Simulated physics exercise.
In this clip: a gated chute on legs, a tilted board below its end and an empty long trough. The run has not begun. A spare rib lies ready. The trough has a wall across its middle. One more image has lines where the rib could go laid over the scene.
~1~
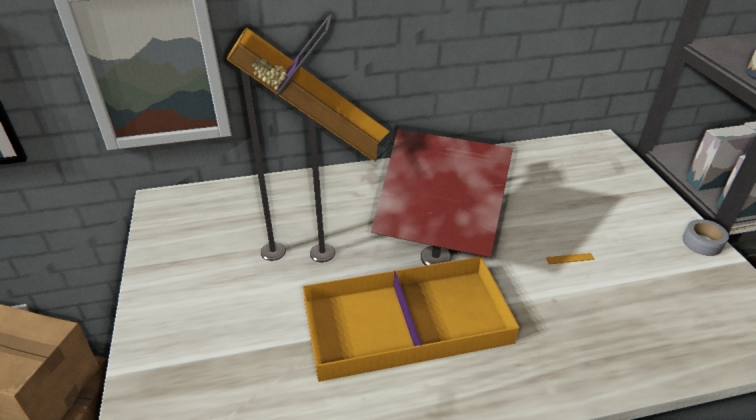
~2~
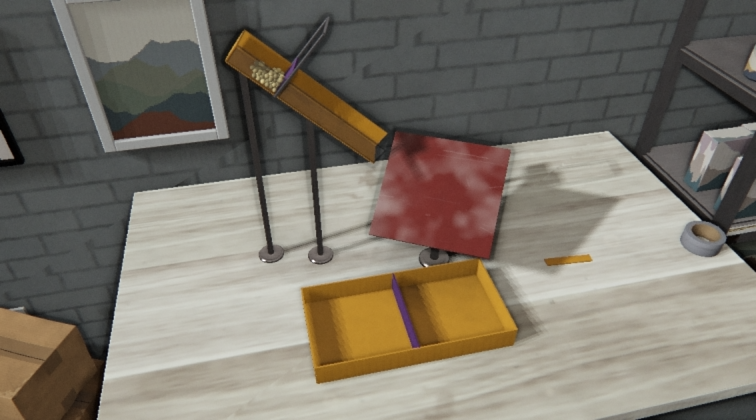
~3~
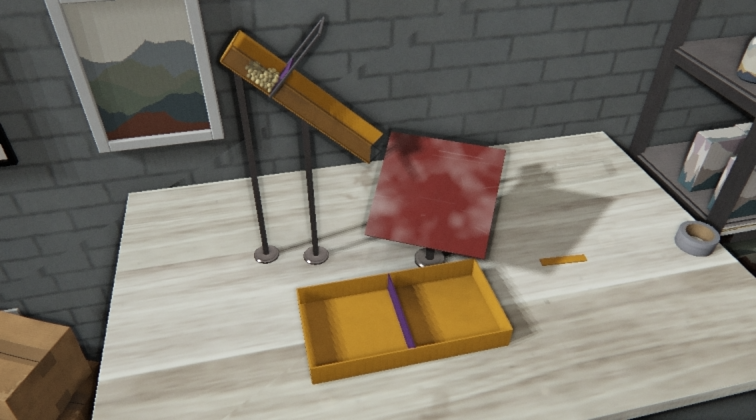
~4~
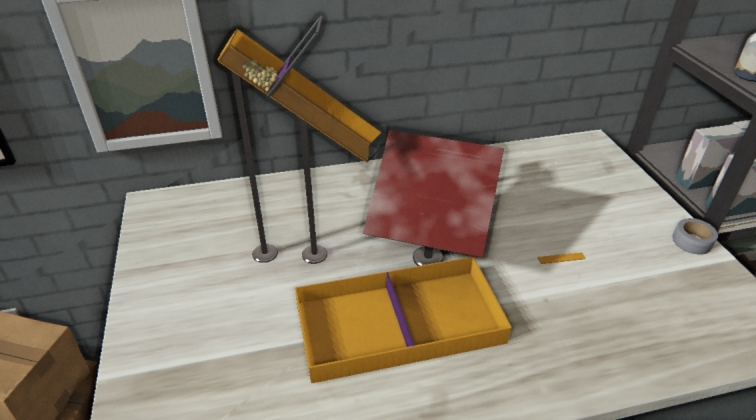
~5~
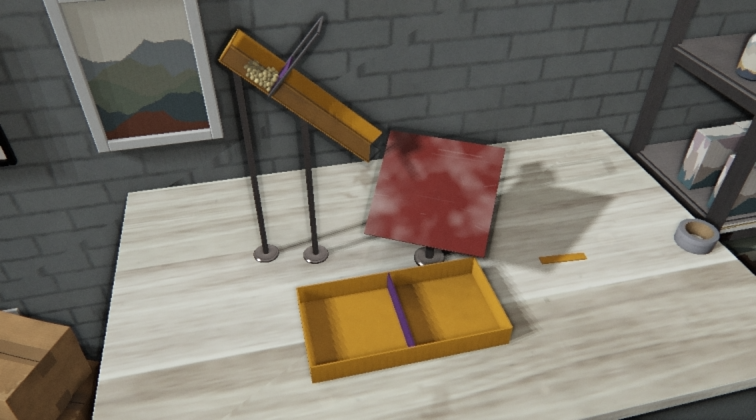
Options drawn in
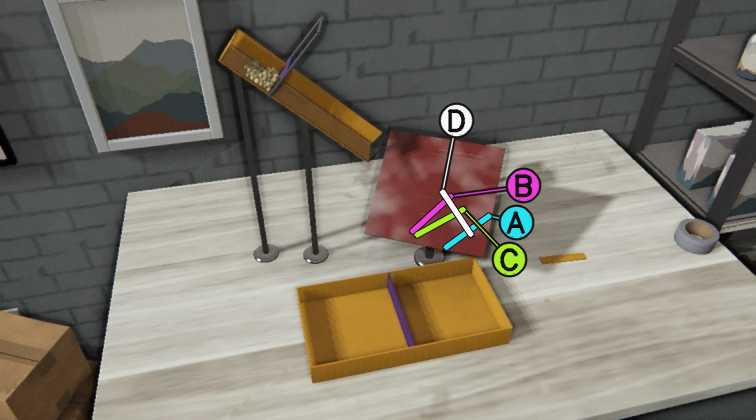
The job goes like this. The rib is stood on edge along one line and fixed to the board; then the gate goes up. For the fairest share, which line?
Take C.
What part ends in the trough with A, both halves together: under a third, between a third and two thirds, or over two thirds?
It is over two thirds.
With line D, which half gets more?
The right half.
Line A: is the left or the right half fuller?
Right.
On the marked copy, line A from (489, 216) to (446, 247); line B from (450, 196) to (412, 231); line C from (463, 209) to (416, 234); line D from (442, 191) to (470, 234).
For line A, of what is caught, about a tenth in the left half, the larger part in the right.
For line B, of what is caught, the larger part in the left half, roughly a quarter in the right.
For line C, of what is caught, roughly two thirds in the left half, roughly a third in the right.
For line D, of what is caught, about a tenth in the left half, the larger part in the right.
